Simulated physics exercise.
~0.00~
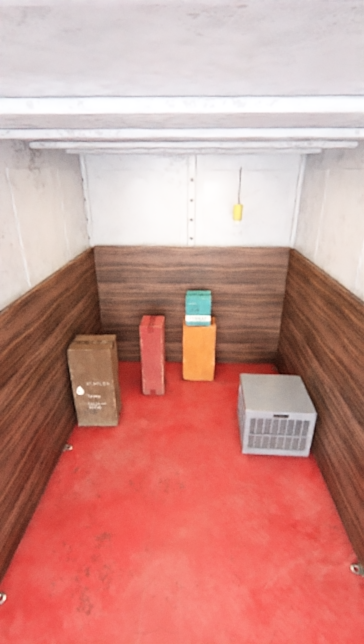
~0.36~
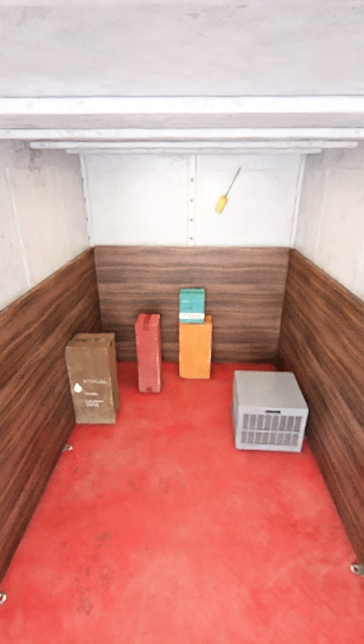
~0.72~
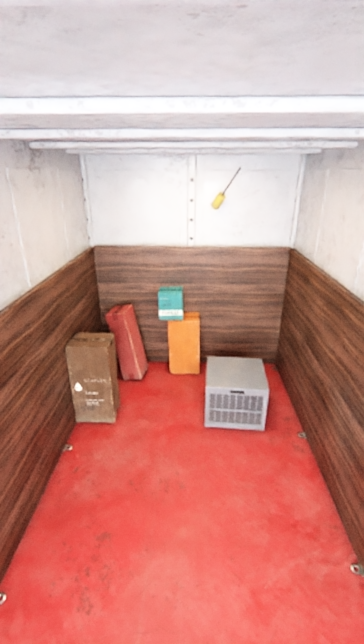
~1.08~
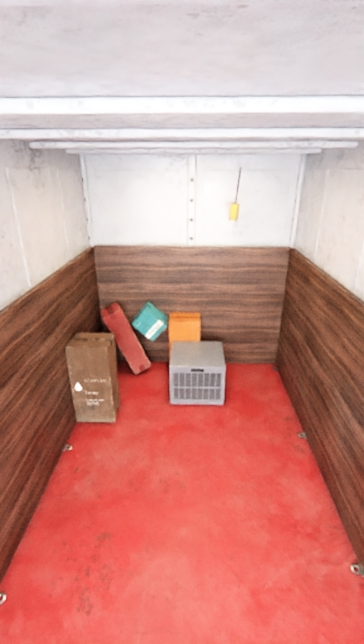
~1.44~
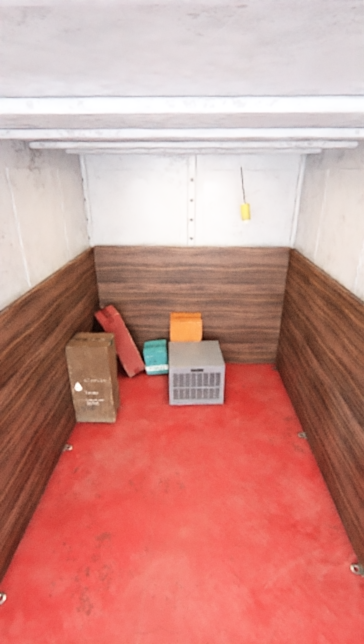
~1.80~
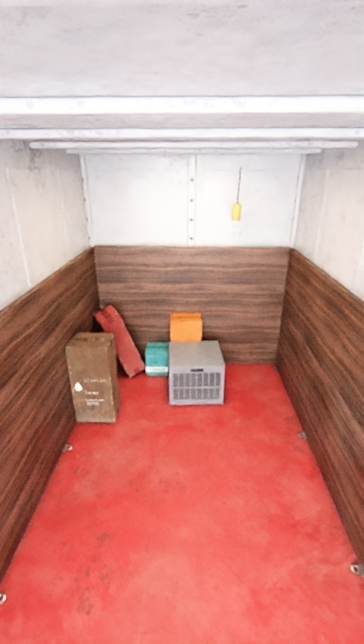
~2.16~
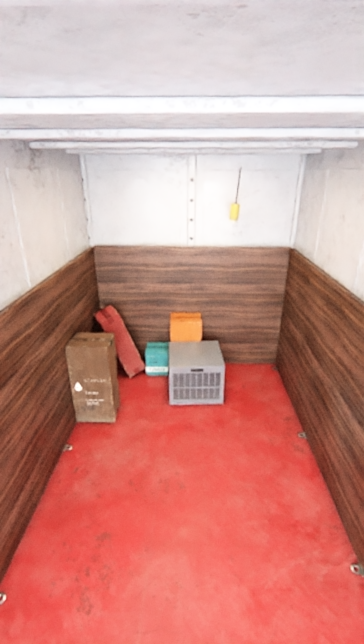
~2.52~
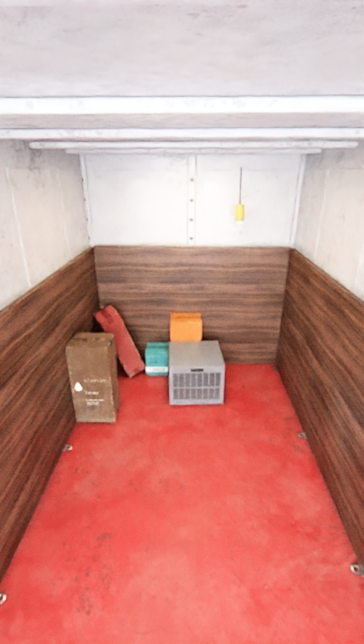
A grey chest slides left as a turquoise box drops off an orange box.
